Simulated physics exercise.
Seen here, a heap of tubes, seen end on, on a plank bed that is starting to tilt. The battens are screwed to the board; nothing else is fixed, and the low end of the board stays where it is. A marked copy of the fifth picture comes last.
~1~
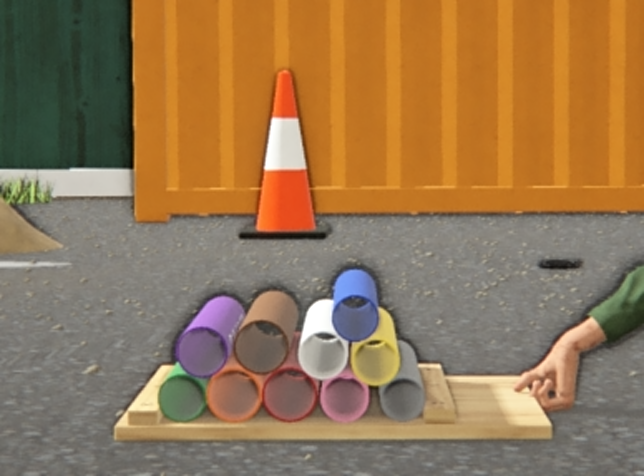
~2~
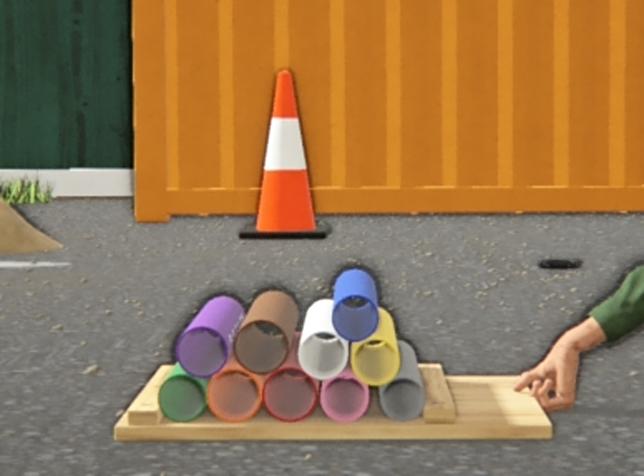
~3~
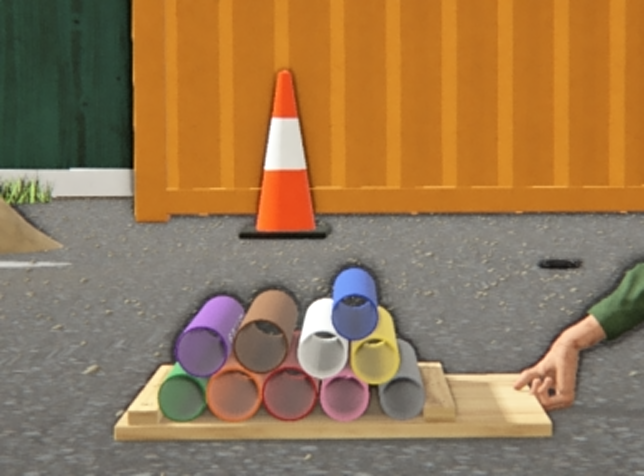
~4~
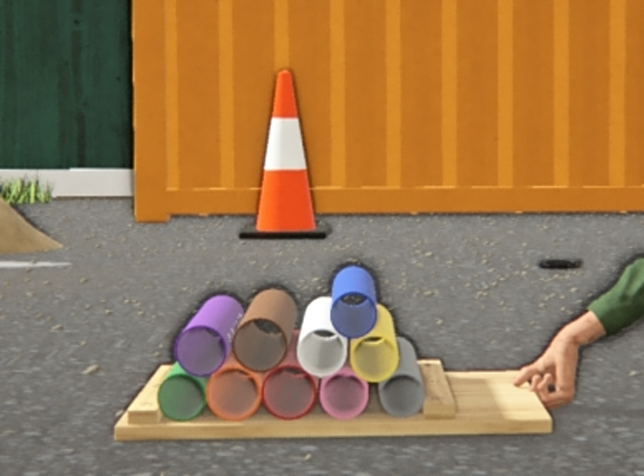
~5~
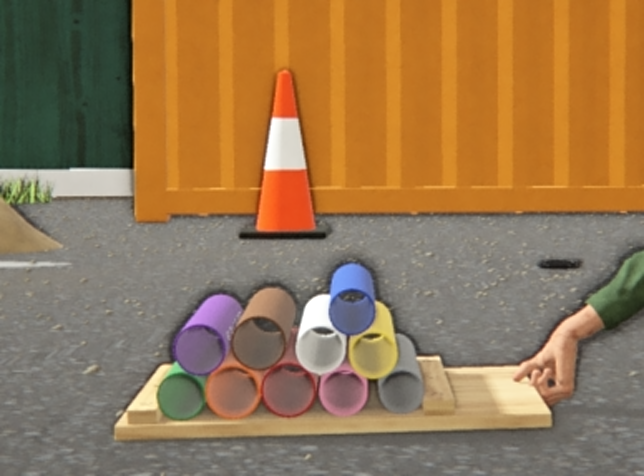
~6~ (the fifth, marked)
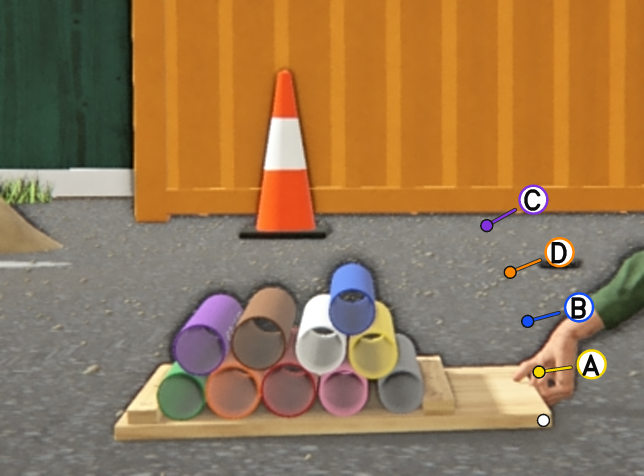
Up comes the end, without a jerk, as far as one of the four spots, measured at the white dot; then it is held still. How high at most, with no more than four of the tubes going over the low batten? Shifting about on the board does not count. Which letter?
Up to C.
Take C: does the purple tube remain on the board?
No, with C.
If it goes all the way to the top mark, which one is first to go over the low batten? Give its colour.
It is the purple one.
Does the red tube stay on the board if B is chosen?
Yes.
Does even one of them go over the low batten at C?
Yes.
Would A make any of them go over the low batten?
No.
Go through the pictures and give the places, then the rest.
In the first frame, pink tube (344, 398); grey tube (403, 399); white tube (323, 355).
In the second frame, white tube (323, 355); brown tube (261, 347).
In the third frame, board (335, 398); grey tube (403, 398); blue tube (355, 317).
In the fourth frame, board (335, 396); green tube (181, 397); orange tube (234, 394).
In the fifth frame, board (334, 394); green tube (181, 396); orange tube (233, 392).
On the marked copy, A at (539, 372); B at (528, 321); C at (487, 225); D at (510, 272); the white dot at (543, 421).
Taking C. A third of the way, board at 17°.
Two thirds of the way, board at 29°.
When it is over, board at 29°, one over the low batten (purple).
As for the rest, A none over the low batten; B none over the low batten; D none over the low batten.
